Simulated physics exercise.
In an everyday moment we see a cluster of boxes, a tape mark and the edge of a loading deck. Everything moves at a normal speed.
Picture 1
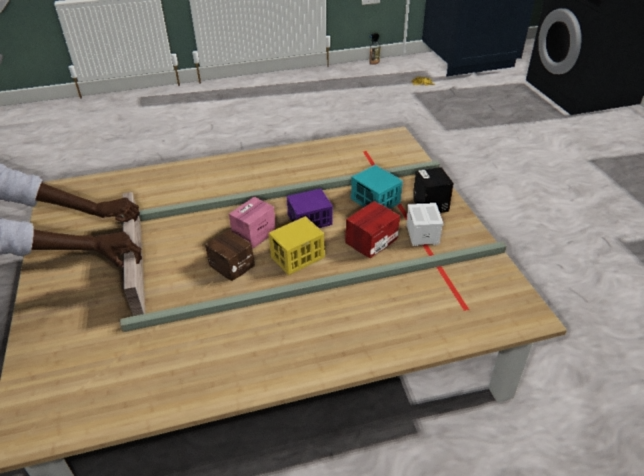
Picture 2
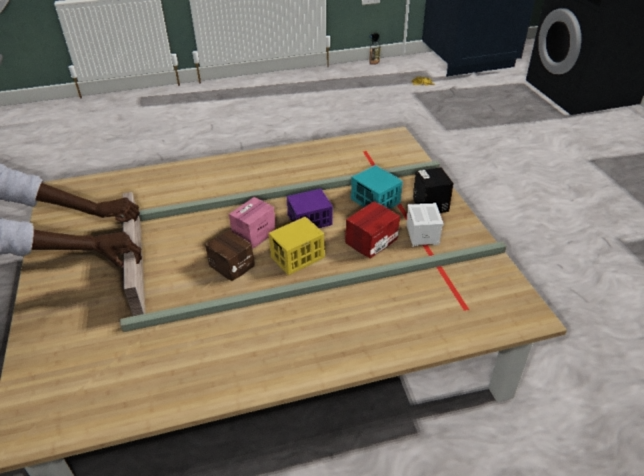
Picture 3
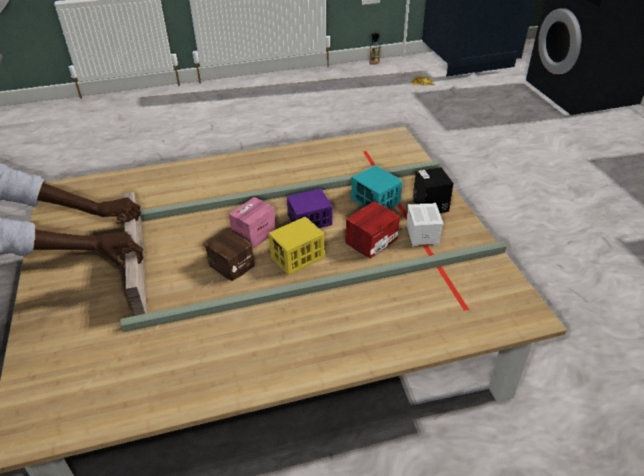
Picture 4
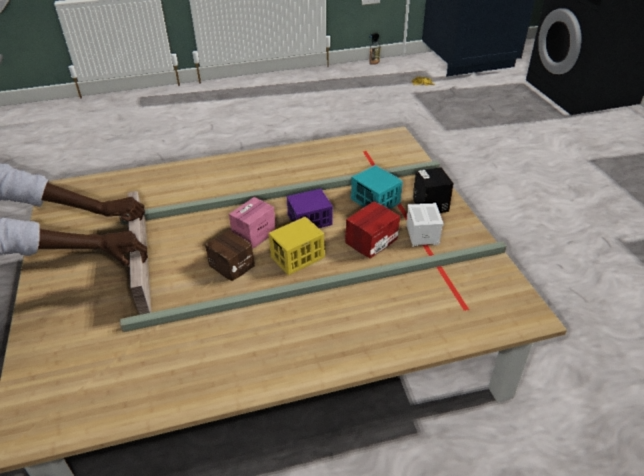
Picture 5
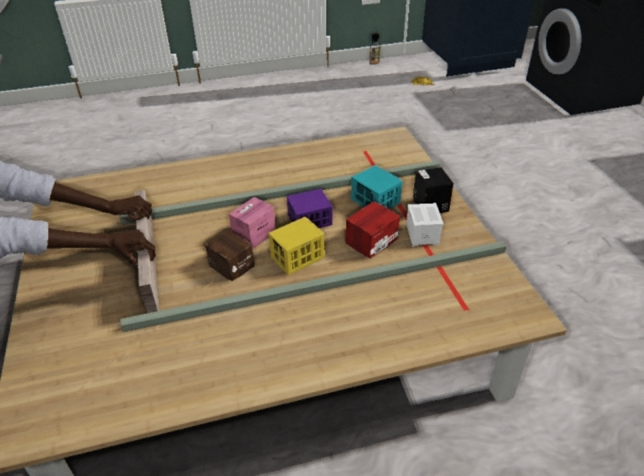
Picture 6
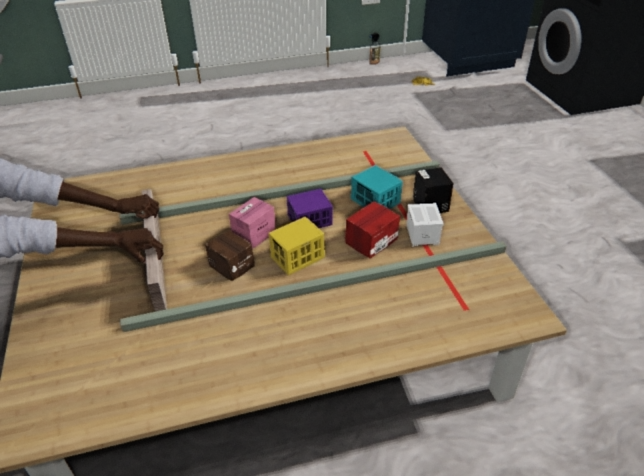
At the start, two hands hold a plank upright at the left of a wooden table, behind eight colourful boxes and crates lying between two green rails. The hands then slide the plank slightly right toward the boxes, which stay still, with the black and white ones nearest the red tape.
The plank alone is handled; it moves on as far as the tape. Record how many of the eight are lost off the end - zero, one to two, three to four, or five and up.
Just three or four drop.
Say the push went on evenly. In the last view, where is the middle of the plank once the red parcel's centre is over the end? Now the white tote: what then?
Middle: Roughly (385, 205); roughly (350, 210).
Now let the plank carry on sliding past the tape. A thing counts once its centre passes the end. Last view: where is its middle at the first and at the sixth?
Pixels, in order: Around (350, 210), around (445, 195).
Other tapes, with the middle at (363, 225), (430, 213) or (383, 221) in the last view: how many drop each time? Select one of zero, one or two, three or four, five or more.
Going through the places as listed, I'd say one to two, then more than four, then just one or two.
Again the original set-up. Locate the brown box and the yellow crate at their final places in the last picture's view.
The first near (433, 223), the second near (466, 215).
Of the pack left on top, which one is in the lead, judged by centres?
That is the black parcel.
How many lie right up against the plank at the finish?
Contact count: 2.
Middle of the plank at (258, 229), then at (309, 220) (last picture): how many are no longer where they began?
By then 4, and 7.
A little later, none off yet; black parcel at rest near (432, 191); white tote at rest near (424, 225); turquoise crate at rest near (376, 190).
When it is over, the number that fall off is three or four; down, red parcel, turquoise crate and white tote.
